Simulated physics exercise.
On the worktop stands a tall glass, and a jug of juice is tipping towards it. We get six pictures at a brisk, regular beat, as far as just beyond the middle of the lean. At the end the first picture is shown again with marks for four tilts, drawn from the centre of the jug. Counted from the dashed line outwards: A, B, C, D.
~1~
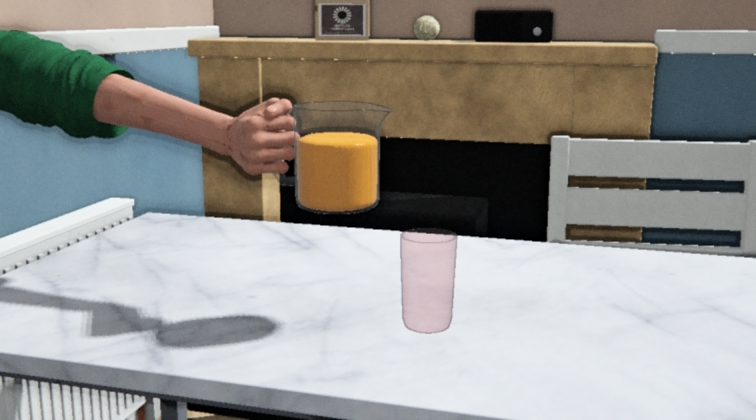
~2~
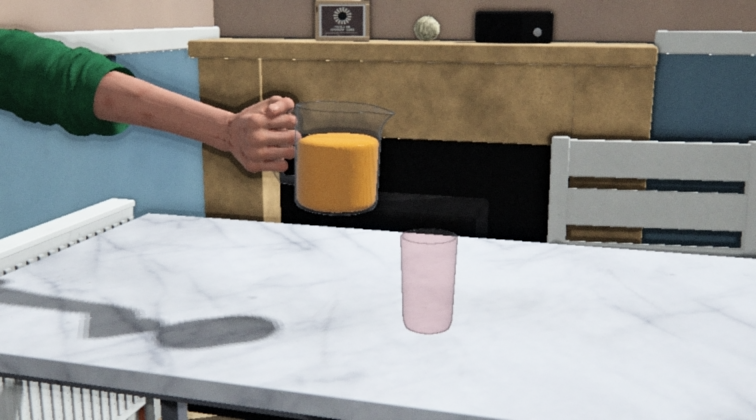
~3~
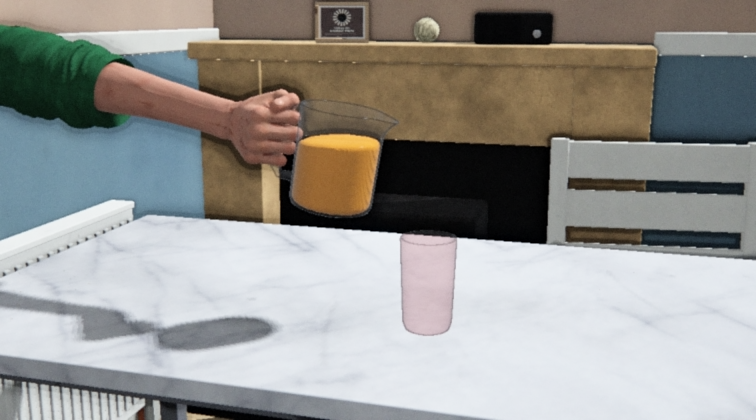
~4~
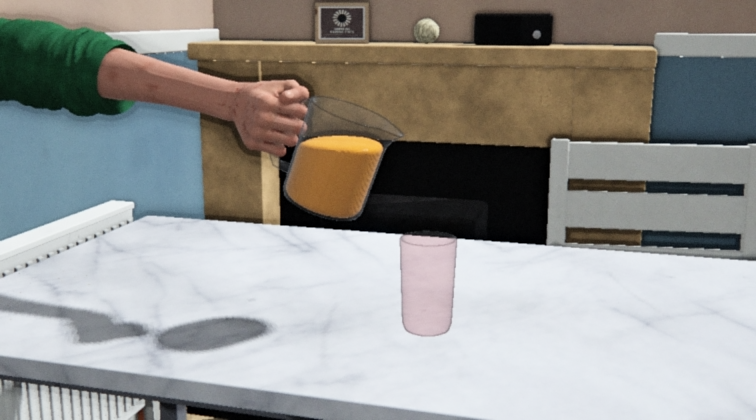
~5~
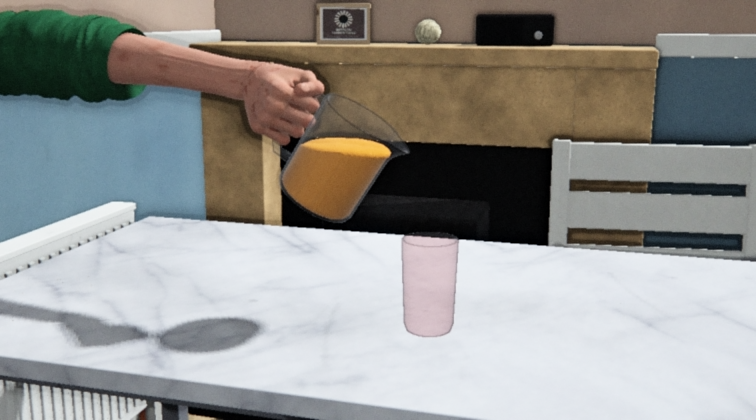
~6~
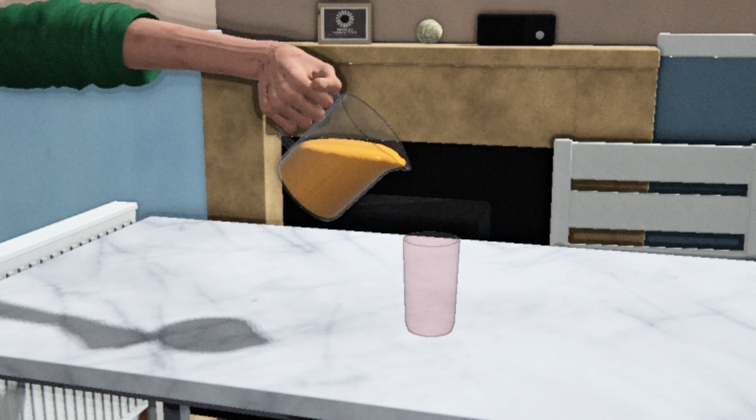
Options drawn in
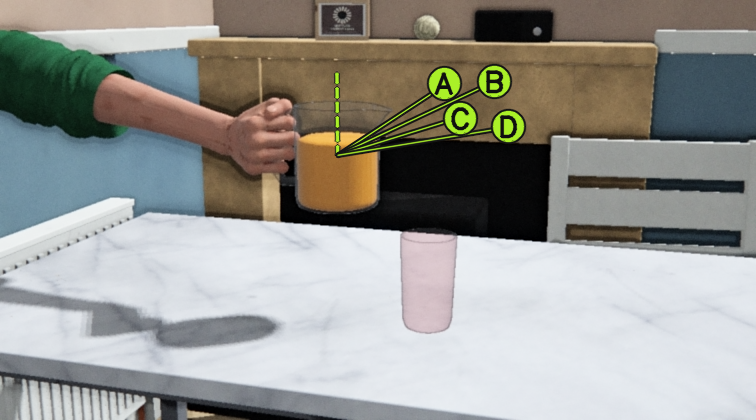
A hand in a green sleeve held a clear jug of orange juice above a marble-topped table, then steadily tilted it rightward near an empty pink glass, the juice shifting up to the lip.
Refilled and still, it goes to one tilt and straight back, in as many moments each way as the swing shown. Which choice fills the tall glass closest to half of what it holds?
B is best.
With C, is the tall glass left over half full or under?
Over.
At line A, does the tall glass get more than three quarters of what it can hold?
No, less.
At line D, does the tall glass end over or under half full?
Over.
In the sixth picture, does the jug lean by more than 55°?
No.
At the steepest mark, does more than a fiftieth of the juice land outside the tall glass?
Yes, it does.
In lime, A at (430, 94); B at (479, 88); C at (443, 122); D at (491, 130).
Choosing A, the tall glass ends with about 33 % of what it can hold.
Choosing B, the tall glass ends with about 50 % of what it can hold; 5 % of the juice is spilt.
Choosing C, the tall glass ends with about 72 % of what it can hold; 8 % of the juice is spilt.
Choosing D, the tall glass ends with about 84 % of what it can hold; 15 % of the juice is spilt.
